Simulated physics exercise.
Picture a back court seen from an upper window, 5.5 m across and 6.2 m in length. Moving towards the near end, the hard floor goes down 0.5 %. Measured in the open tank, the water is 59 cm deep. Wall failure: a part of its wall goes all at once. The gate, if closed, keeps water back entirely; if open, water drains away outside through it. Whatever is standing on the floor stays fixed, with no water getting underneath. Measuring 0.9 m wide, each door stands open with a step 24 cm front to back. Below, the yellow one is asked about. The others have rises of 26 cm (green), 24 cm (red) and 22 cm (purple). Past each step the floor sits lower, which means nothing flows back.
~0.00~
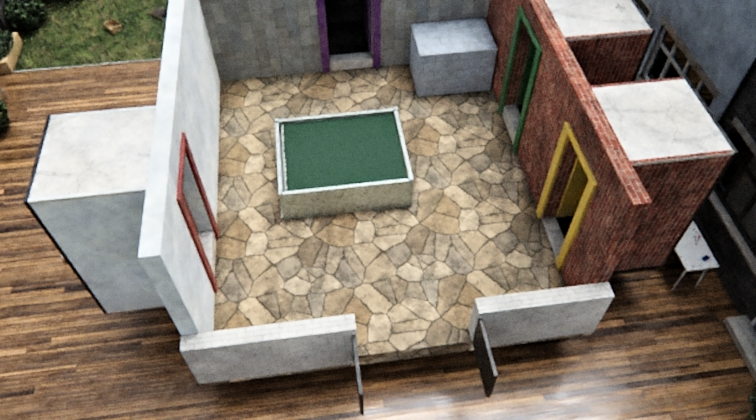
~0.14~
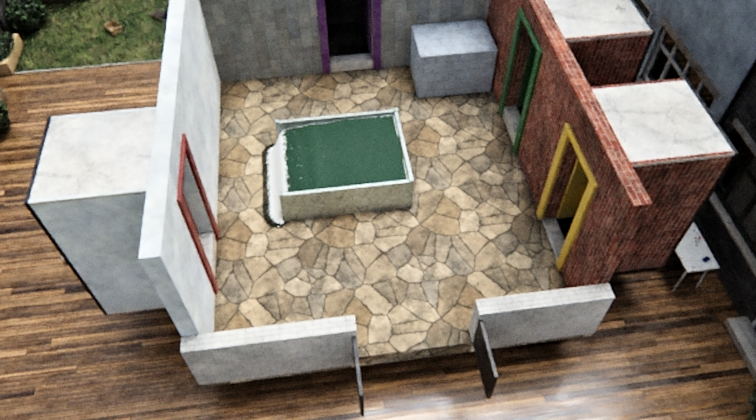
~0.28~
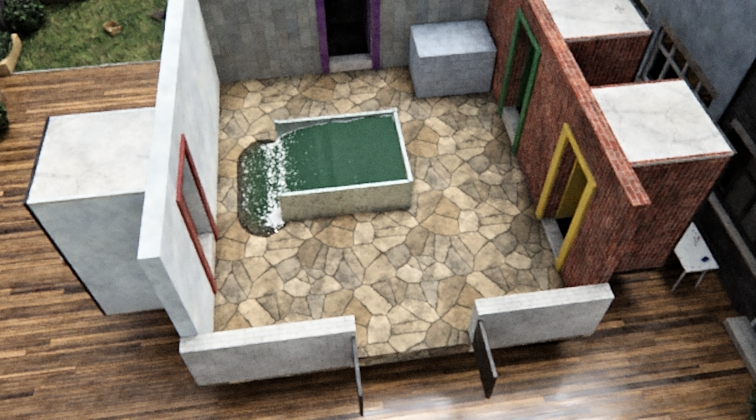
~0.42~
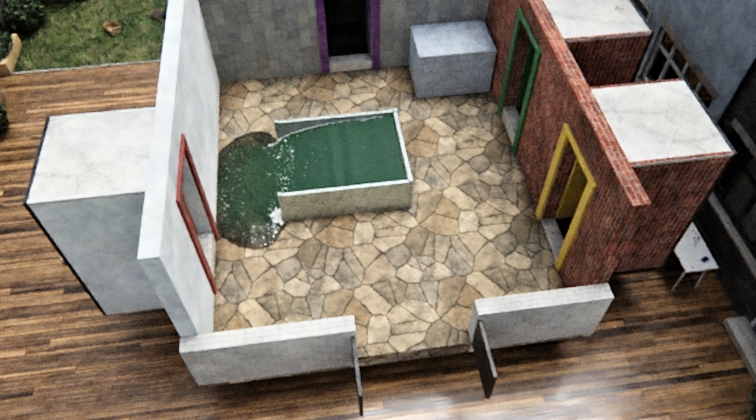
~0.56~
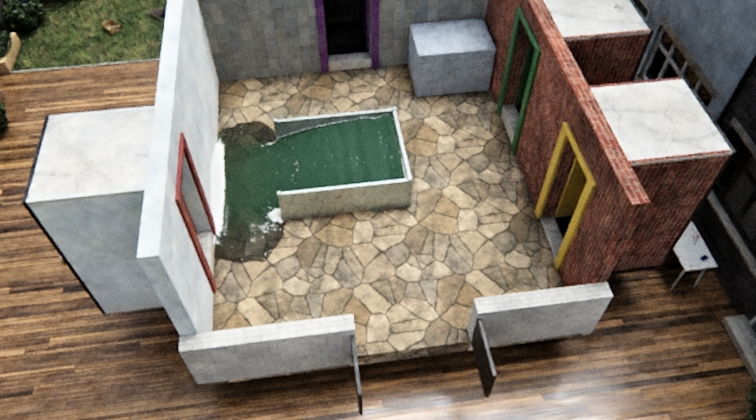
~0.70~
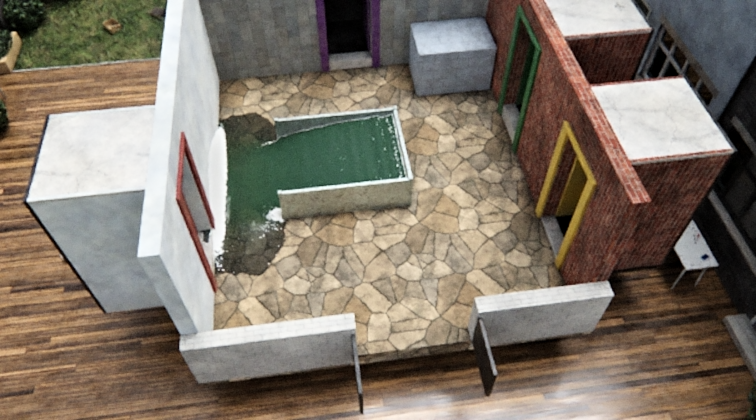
Stone-floored walled court seen from above, green water pouring from the left end of a raised tank and spreading to the wall.
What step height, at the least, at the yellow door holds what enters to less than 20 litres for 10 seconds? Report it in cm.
A height of roughly 7.5 cm.
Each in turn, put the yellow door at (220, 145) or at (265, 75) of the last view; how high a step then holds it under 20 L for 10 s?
26 and 19 cm.
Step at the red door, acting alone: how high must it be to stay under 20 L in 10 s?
The red door needs around 15 cm.
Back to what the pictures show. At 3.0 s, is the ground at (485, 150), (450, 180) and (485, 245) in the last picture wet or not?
In that order: Still dry, not reached, still dry.
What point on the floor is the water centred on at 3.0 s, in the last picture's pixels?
Look at about (285, 187) in the last view.
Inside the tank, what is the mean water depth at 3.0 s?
It averages close to 15 centimetres.
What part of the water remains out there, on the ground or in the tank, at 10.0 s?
Something like 90 per cent of it remains.
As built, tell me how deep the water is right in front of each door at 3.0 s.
Centimetres: Yellow = 0, green = 0, red = 15, purple = 7.
After 1.4 s water covers 20 % of the floor, deepest (43 cm) near (228, 196); it has not reached the yellow door.
After 3.0 s water covers 45 % of the floor, deepest (30 cm) near (214, 347); it has not reached the yellow door.
After 10.0 s water covers 100 % of the floor, deepest (10 cm) near (502, 321); 8 cm at the yellow door, 57 litres in over its 5 cm step.
At the yellow door as built, the water arrived by 4.4 s and peaked near 11 cm at 7.2 s.
Run again over the same 10 s with other heights there, 30 litres in over 6.5 cm, 6 litres over 9 cm. The limit of 20 litres is kept from about 7.5 cm up.
